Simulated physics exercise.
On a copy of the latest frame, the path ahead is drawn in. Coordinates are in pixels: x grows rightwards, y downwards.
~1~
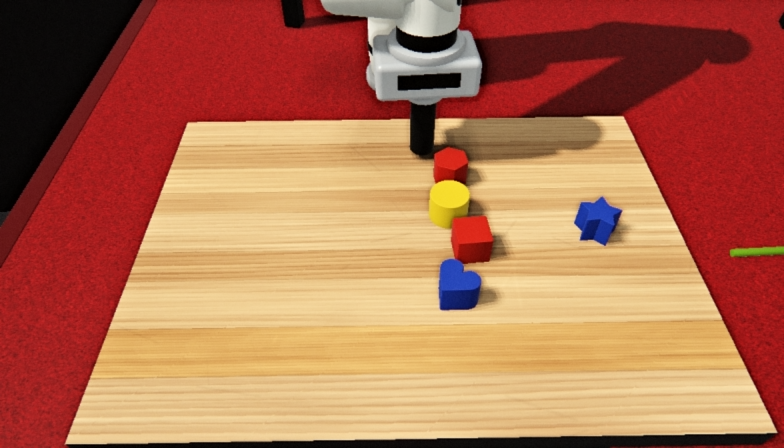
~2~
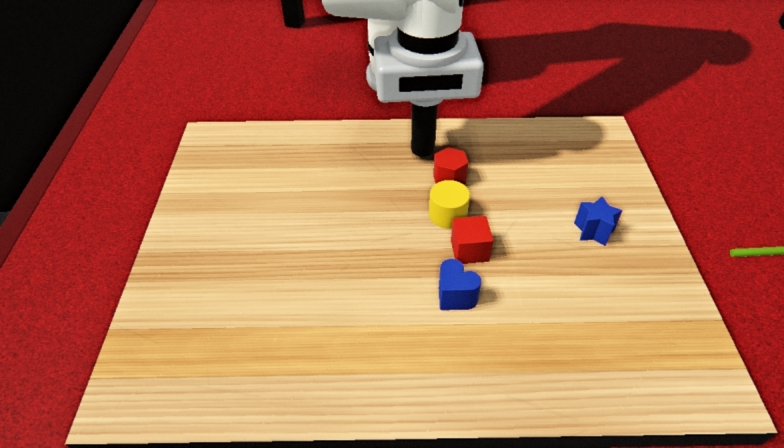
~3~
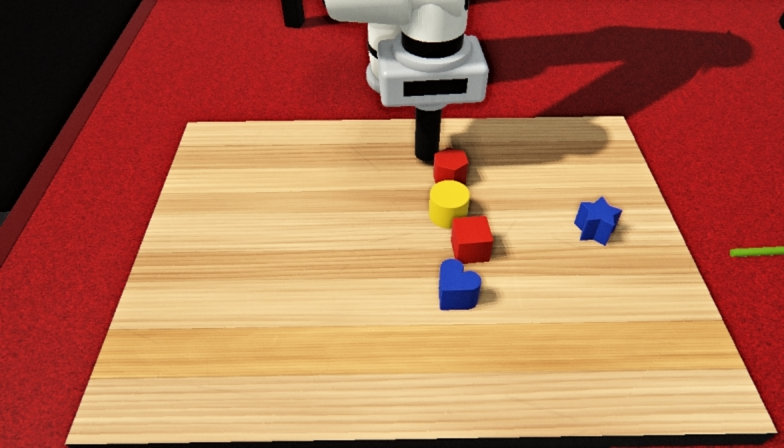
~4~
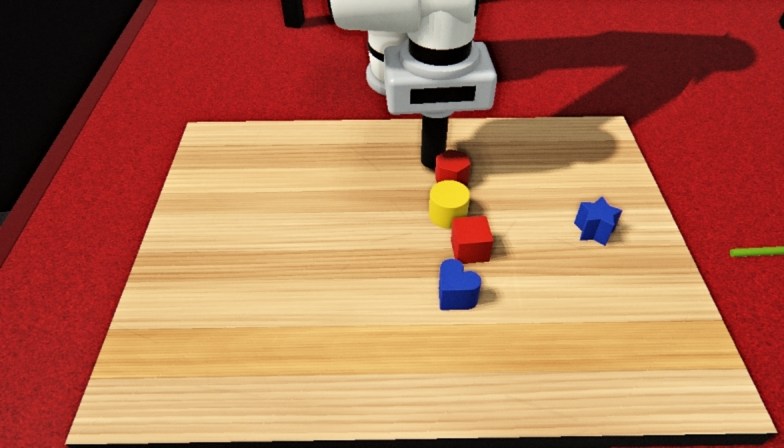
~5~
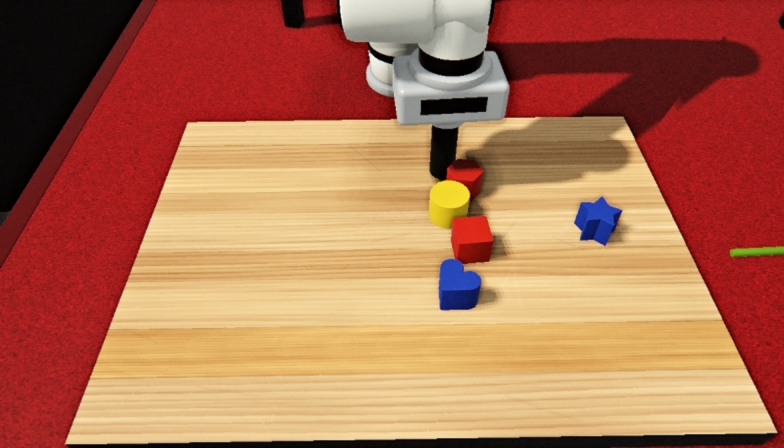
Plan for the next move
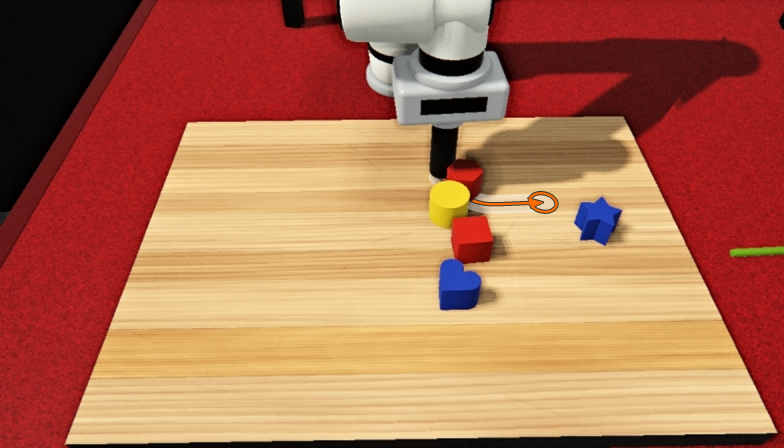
The clip shows a robot arm with a black tool over a wooden board holding red, yellow and blue blocks; the tool moves slightly right and toward the viewer, nudging the farthest red block a short way while the others stay still.
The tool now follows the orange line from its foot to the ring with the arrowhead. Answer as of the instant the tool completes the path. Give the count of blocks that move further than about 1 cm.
The number will come to 1.
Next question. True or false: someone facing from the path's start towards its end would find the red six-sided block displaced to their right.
Answer: True.
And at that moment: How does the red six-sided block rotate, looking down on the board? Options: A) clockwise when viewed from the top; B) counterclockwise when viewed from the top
My pick is A.
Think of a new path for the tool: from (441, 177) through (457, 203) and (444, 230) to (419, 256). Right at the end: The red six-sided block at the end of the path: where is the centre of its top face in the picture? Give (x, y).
I predict (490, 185).
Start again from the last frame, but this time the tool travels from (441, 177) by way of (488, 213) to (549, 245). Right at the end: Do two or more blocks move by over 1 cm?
The answer is no.
The drawn path runs from (441, 177) by way of (467, 198) and (504, 204) to (543, 202).
The first path, step by step. One third of the way, tool at (468, 192); red six-sided block at (497, 189).
Two thirds of the way, tool at (506, 198); red six-sided block at (527, 202), turned 35° clockwise.
At the end, tool at (545, 196); yellow disc not moved; red six-sided block at (530, 204), turned 45° clockwise.
